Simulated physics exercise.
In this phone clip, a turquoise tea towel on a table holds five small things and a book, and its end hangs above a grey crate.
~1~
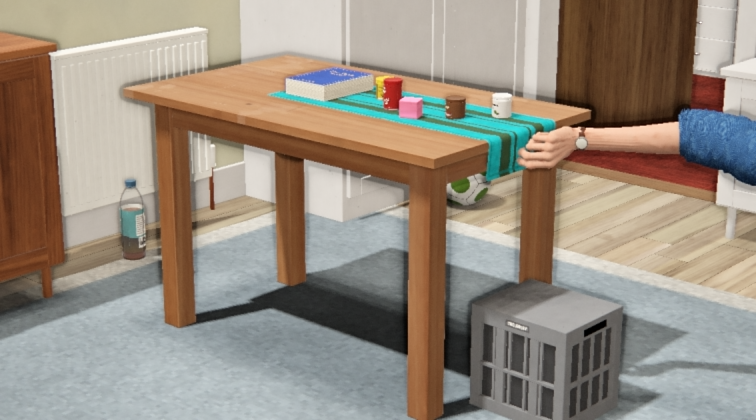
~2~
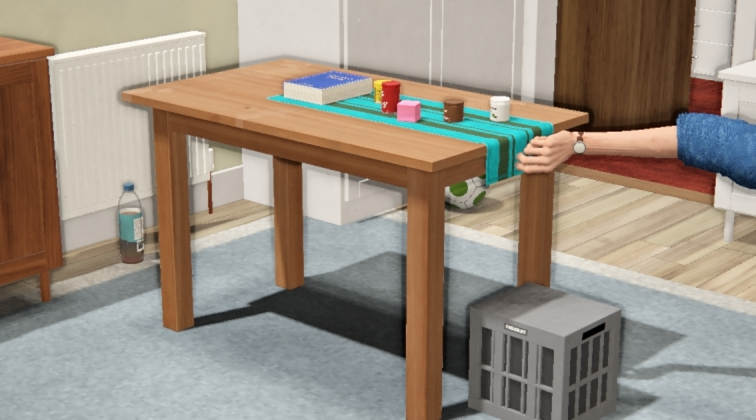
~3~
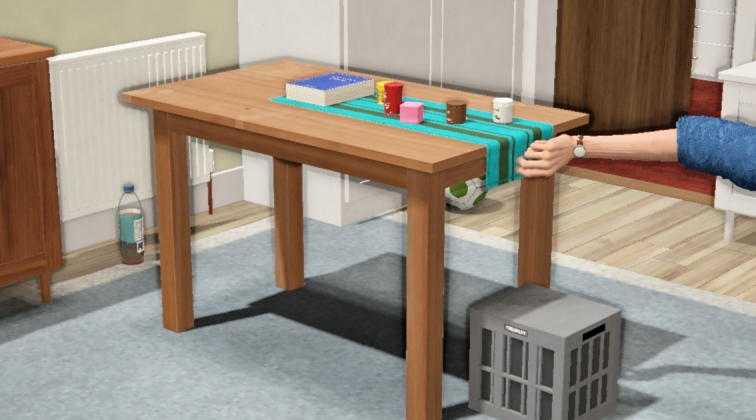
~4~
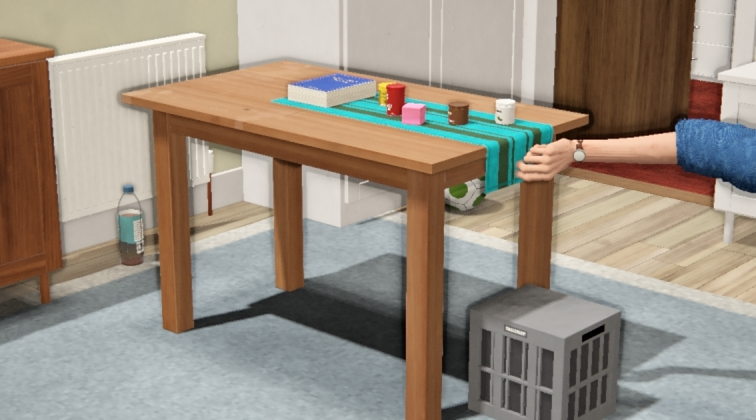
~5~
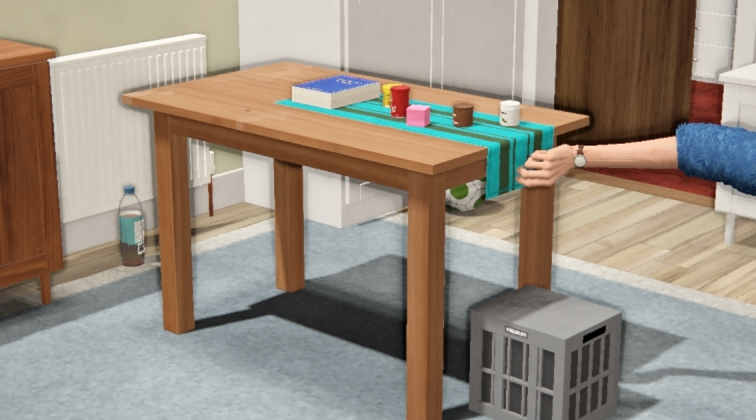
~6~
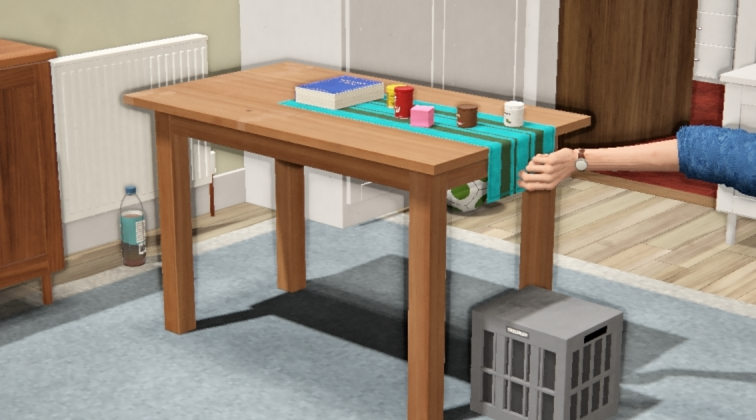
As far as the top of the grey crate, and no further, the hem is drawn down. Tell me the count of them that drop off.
I expect the number going over to be three.
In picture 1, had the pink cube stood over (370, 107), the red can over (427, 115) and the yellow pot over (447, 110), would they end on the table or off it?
The pink cube stays put, the red can topples down, and the yellow pot topples down.
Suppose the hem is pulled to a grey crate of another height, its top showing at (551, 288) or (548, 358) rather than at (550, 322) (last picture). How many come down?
Result: 2; 4.
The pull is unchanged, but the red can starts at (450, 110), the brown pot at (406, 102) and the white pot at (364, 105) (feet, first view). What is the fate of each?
Red can - leaves the top. Brown pot - stays aboard. White pot - stays aboard.
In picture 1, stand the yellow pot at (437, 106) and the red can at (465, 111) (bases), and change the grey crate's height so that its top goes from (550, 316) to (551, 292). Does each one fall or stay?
The yellow pot remains up; the red can tumbles off.
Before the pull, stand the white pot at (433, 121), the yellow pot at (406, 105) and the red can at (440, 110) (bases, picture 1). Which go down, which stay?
So the white pot leaves the top, the yellow pot stays aboard, and the red can leaves the top.
Soon after, hem near (522, 244); white pot gone.
After that, hem on the crate; white pot, brown pot and pink cube gone.
In the end, hem on the crate; white pot, brown pot and pink cube gone. The count of fallen things is three.
